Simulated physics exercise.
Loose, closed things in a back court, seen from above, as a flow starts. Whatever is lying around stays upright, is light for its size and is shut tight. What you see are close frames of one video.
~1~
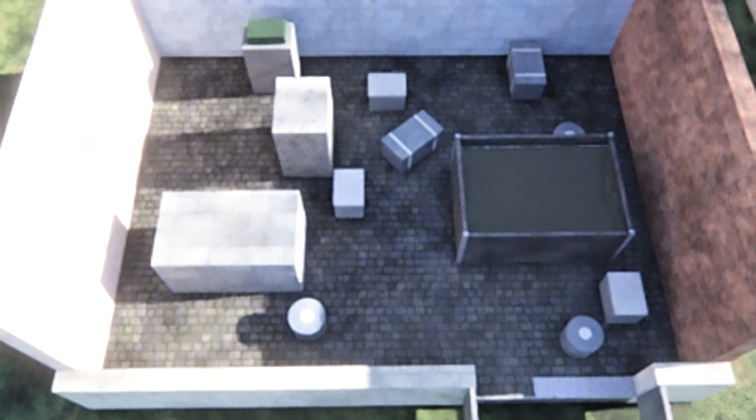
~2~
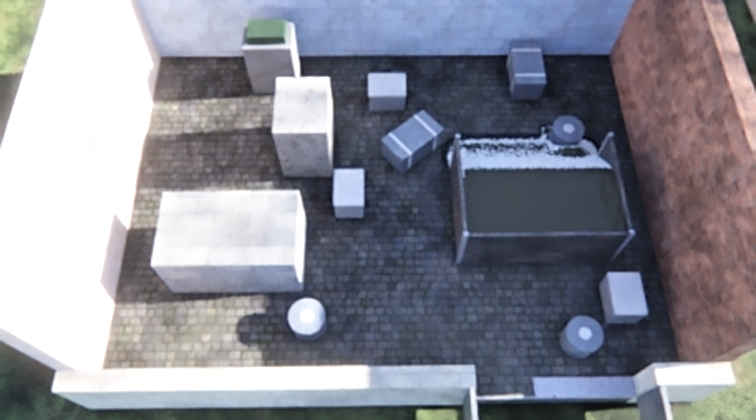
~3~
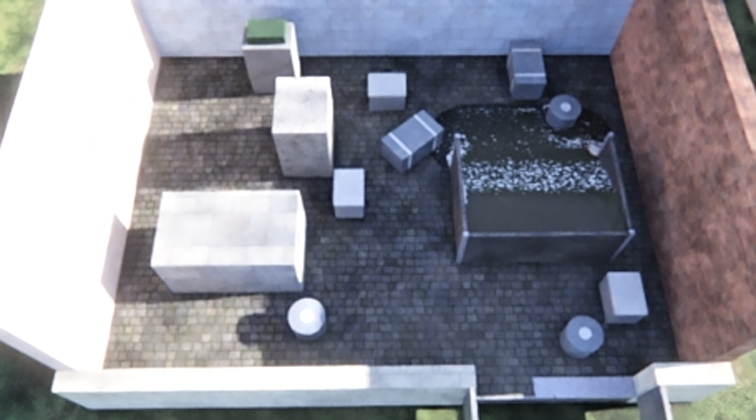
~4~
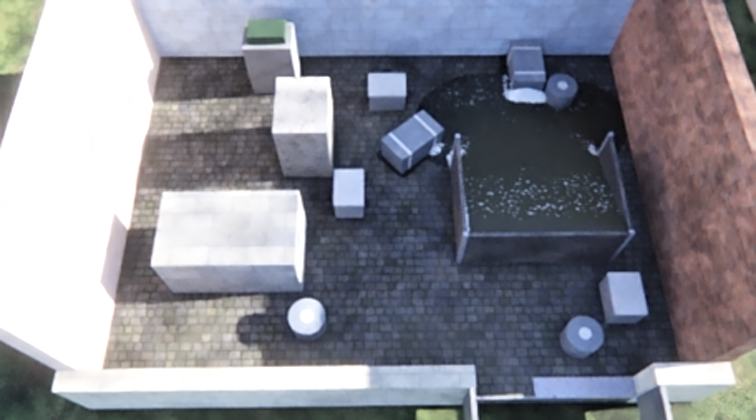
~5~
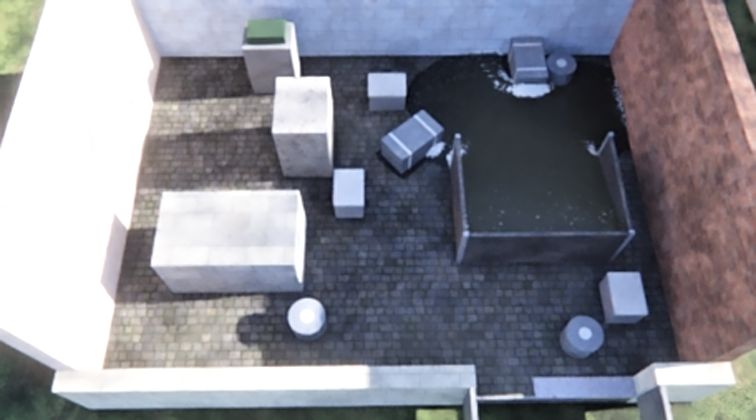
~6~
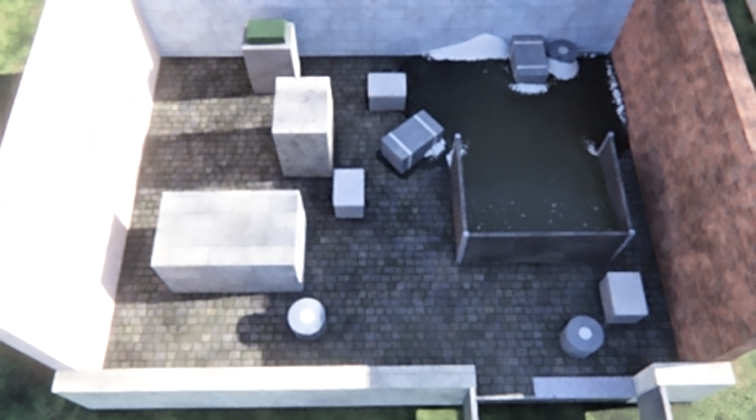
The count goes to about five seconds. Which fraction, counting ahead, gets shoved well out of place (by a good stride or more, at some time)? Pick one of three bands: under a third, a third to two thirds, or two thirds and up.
Two thirds and up.
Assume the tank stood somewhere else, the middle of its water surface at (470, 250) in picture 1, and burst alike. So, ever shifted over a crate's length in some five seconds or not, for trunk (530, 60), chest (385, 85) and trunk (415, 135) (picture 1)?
Well, the first one got driven a long way, the second got driven a long way, and the third got driven a long way.
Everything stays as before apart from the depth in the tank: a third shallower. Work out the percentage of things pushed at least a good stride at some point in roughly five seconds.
Something like 40 percent.
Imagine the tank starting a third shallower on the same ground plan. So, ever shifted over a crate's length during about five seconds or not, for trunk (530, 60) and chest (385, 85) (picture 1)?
Lab note, in order: Reached that mark / reached that mark.
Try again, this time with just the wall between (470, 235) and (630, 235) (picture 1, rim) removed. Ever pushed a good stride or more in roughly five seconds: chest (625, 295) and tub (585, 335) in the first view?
Lab note, as listed: Reached that mark / reached that mark.
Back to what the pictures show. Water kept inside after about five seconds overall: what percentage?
98 %.
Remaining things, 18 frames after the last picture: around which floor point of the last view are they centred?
The remaining things centre around (469, 242).
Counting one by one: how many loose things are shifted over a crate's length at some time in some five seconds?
By my reckoning the answer is 6.
A moment on, 1 of 8 are well off their spots; 2 afloat.
Next, 1 of 8 are well off their spots; 2 afloat.
Later, 2 of 8 are well off their spots; 2 afloat.
In the end, 6 of 8 are well off their spots, and 6 have been at some point; 3 afloat.
